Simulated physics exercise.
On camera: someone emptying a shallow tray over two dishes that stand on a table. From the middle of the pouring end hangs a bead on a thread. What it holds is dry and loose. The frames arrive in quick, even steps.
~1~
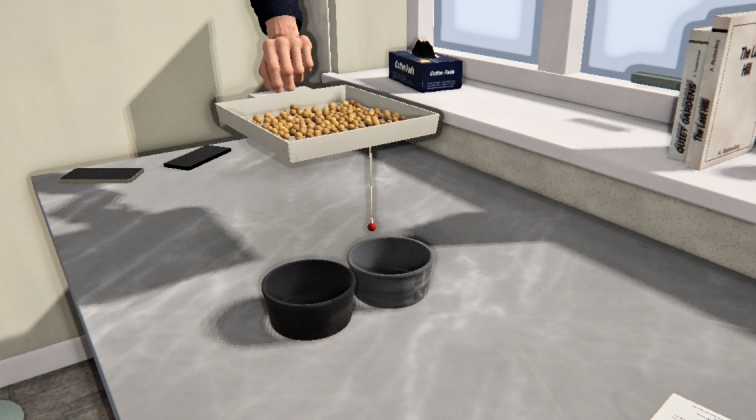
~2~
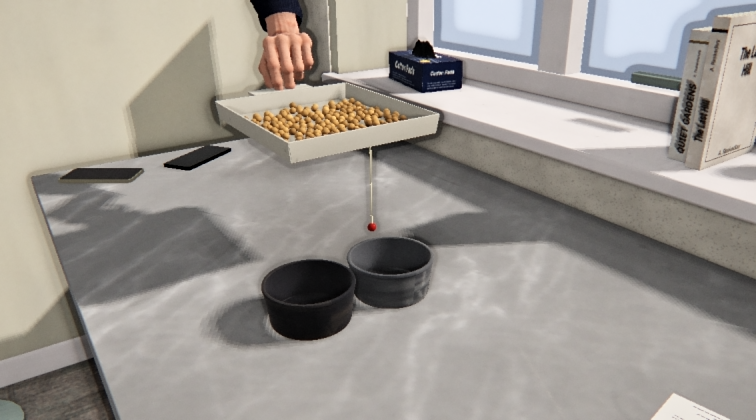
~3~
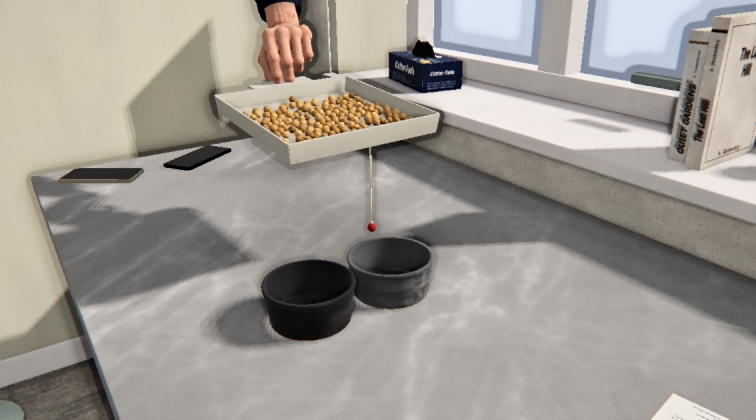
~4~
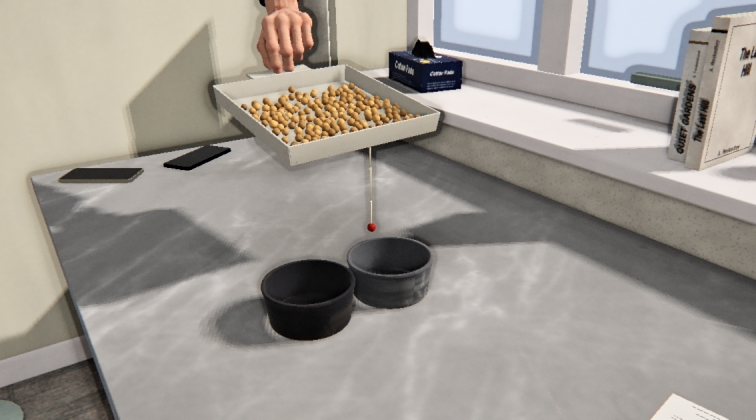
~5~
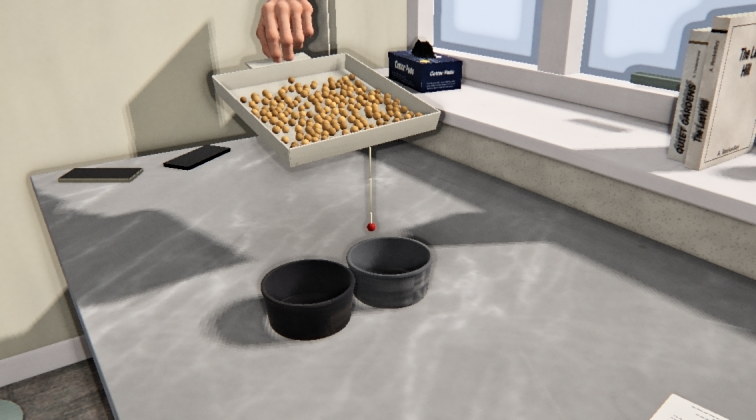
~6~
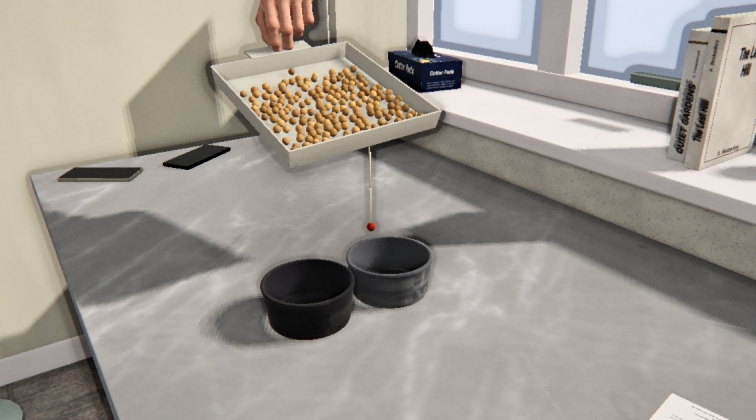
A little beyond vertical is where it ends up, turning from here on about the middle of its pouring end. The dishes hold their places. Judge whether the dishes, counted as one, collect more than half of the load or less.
Counted as one, they collect more than half.
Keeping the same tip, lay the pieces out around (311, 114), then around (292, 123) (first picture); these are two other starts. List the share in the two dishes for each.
You'd see roughly 80 per cent first and roughly 80 per cent second.
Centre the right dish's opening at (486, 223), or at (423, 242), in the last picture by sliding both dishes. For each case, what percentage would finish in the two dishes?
Close to 10 in a hundred, then close to 60 in a hundred.
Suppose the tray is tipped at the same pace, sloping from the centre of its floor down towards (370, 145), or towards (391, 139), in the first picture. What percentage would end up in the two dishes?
Case one 50 %; case two 10 %.
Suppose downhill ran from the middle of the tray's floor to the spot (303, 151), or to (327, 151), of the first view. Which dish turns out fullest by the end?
Tilt 1: Left-side dish. Tilt 2: Left-side dish.
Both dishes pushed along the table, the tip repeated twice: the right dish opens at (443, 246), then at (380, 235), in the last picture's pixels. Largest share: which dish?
First try: The left-side dish; second try: The left-side dish.
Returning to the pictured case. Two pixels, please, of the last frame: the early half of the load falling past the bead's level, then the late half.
First close to (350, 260), next close to (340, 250).
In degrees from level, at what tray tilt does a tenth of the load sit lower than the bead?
Angle: Close to 95°.
Soon after the last picture, tray tipped steeply; all on the tray.
A little later, tray tipped past a quarter turn; about a quarter on the tray; about a quarter in the left dish; a small part in the right dish; a small part outside both; about a quarter in the air.
Later still, tray tipped past a quarter turn; about half in the left dish; about a third in the right dish; about a quarter outside both.
By the end, tray tipped past a quarter turn; about half in the left dish; about a third in the right dish; about a quarter outside both.
